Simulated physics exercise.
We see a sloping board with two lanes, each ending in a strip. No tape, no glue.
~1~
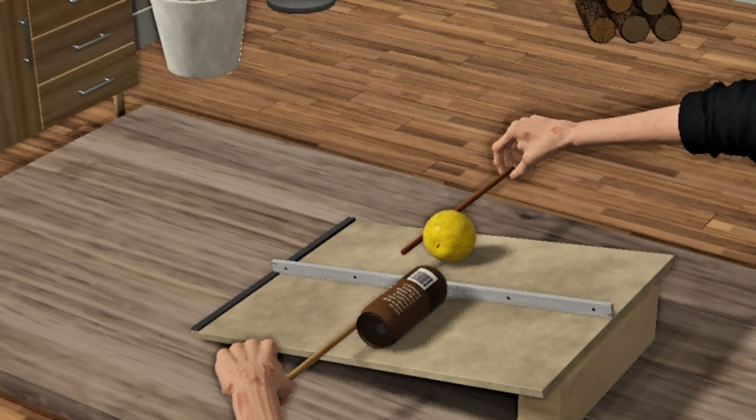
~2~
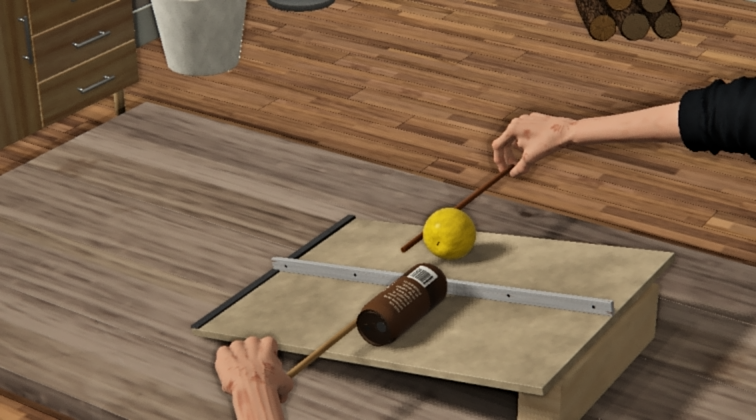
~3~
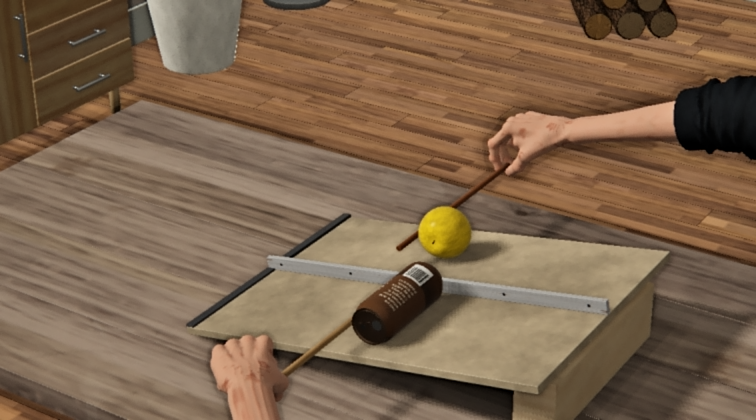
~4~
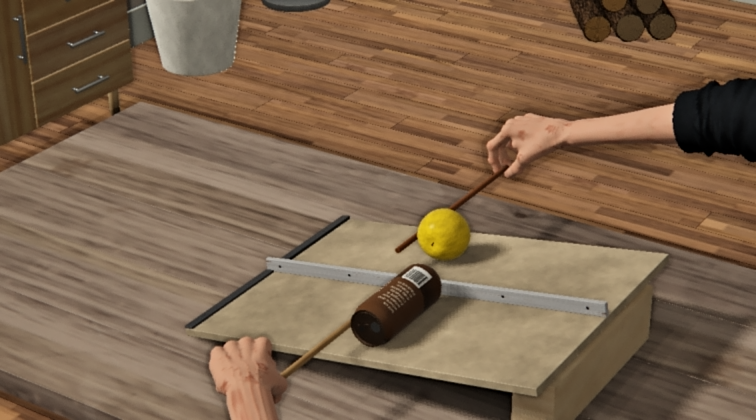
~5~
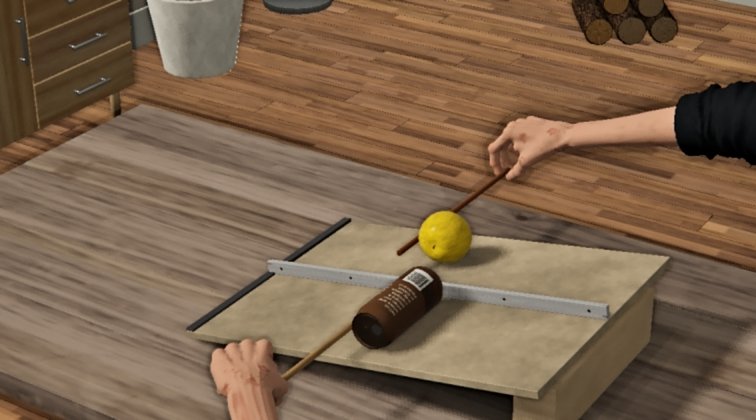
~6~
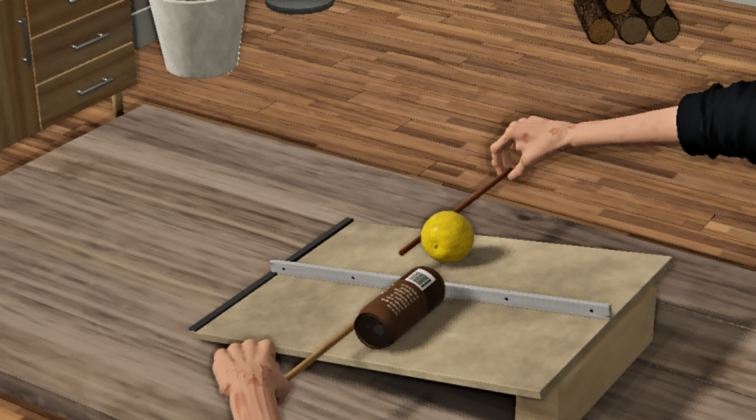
The video shows two hands holding thin sticks against a round yellow fruit and a brown cylindrical container on a sloping board divided into two lanes. The hands and objects stay still while the view shifts very slightly.
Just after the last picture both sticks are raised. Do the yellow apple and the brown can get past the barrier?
The yellow apple goes over the end and the brown can goes over the end.
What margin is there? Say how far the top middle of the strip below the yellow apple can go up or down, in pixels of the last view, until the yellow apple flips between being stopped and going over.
About 8 pixels up.
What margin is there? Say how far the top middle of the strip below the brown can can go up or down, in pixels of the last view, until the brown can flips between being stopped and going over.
About 8 pixels up.
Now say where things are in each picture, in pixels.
Held back by the sticks; yellow apple (450, 236); brown can (404, 306); board (431, 290), in the first picture.
Held back by the sticks; brown can (404, 303); board (431, 288), in the second picture.
Held back by the sticks; yellow apple (445, 233); board (427, 287), in the third picture.
Held back by the sticks; brown can (398, 304); board (425, 289), in the fourth picture.
Held back by the sticks; yellow apple (446, 237); board (427, 291), in the fifth picture.
Held back by the sticks; yellow apple (448, 237); brown can (401, 306); board (429, 291), in the sixth picture.
Then, 0.64 s past the last view, yellow apple rolling on the board near (339, 226); brown can rolling on the board near (295, 292).
Then, 1.12 s past the last view, yellow apple off the board near (197, 196); brown can off the board near (134, 259).
Finally, the yellow apple rolls off the board; the brown can rolls off the board.
